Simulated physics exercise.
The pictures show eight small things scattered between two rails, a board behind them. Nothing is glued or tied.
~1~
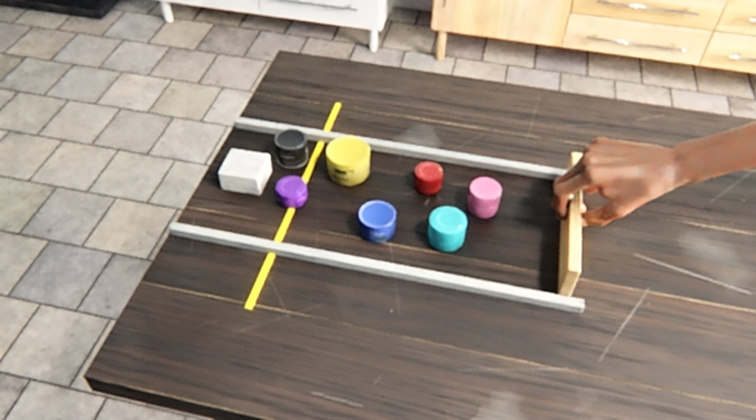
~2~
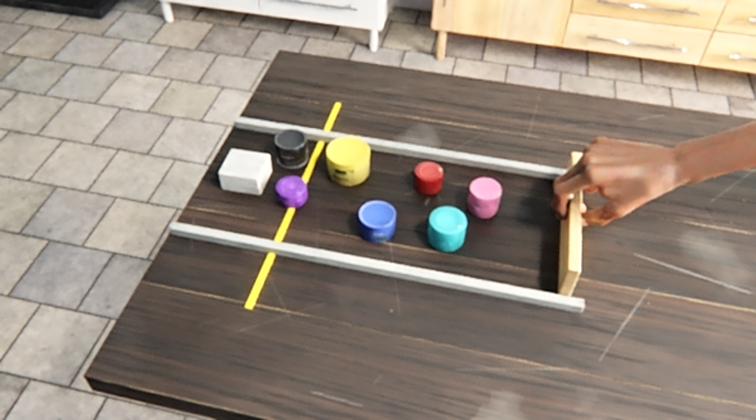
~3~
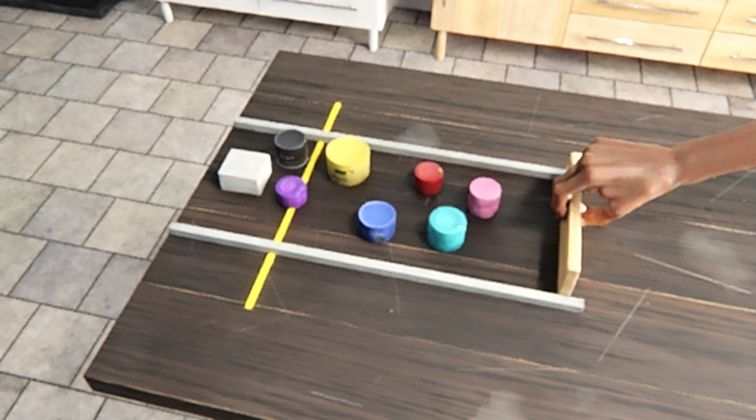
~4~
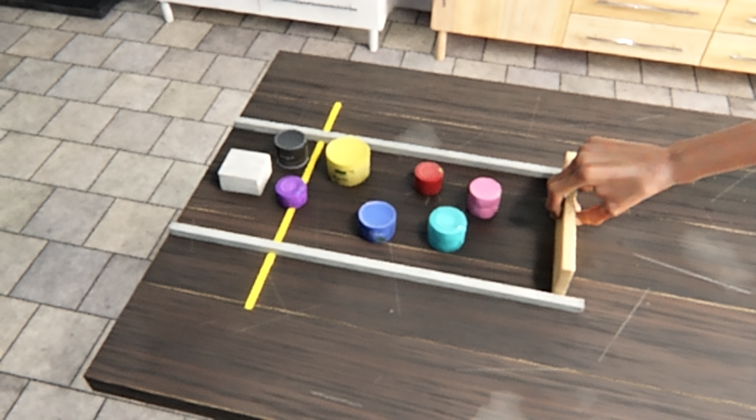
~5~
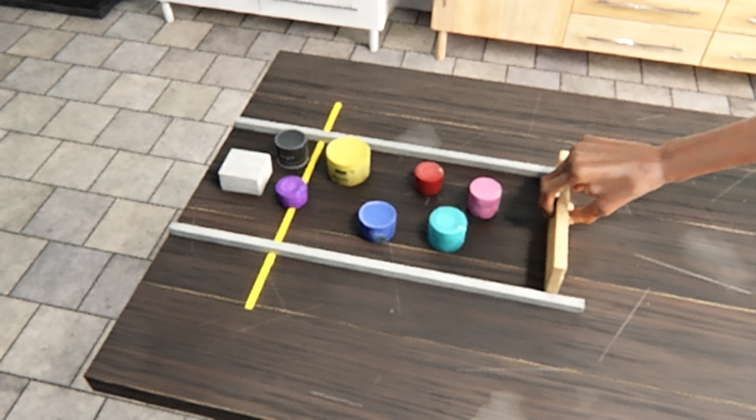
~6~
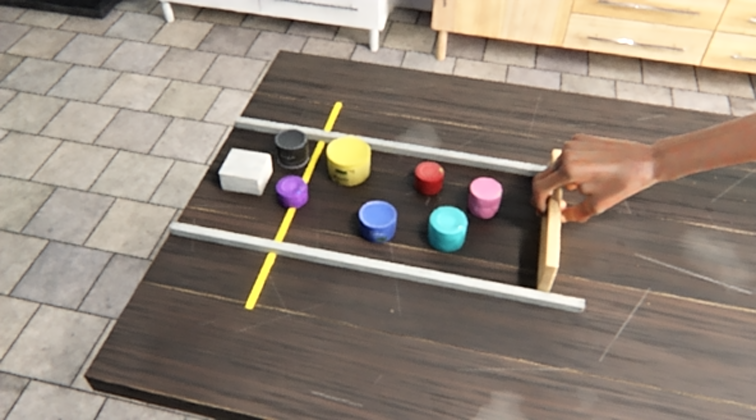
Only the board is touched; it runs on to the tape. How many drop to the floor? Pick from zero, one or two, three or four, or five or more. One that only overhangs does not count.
Outcome: The number that fall off is zero.
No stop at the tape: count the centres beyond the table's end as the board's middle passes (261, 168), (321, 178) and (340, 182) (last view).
The counts: 2, 0 and 0.
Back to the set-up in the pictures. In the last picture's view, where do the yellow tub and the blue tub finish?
About (265, 153), and the other about (239, 210).
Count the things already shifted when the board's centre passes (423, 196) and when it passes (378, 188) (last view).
4 and 5.
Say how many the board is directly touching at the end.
That makes 3.
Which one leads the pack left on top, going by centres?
That is the black tin.
A little later, none off yet; white block at rest near (246, 172); black tin at rest near (292, 149); purple lid at rest near (292, 192).
When it is over, the number that fall off is zero.
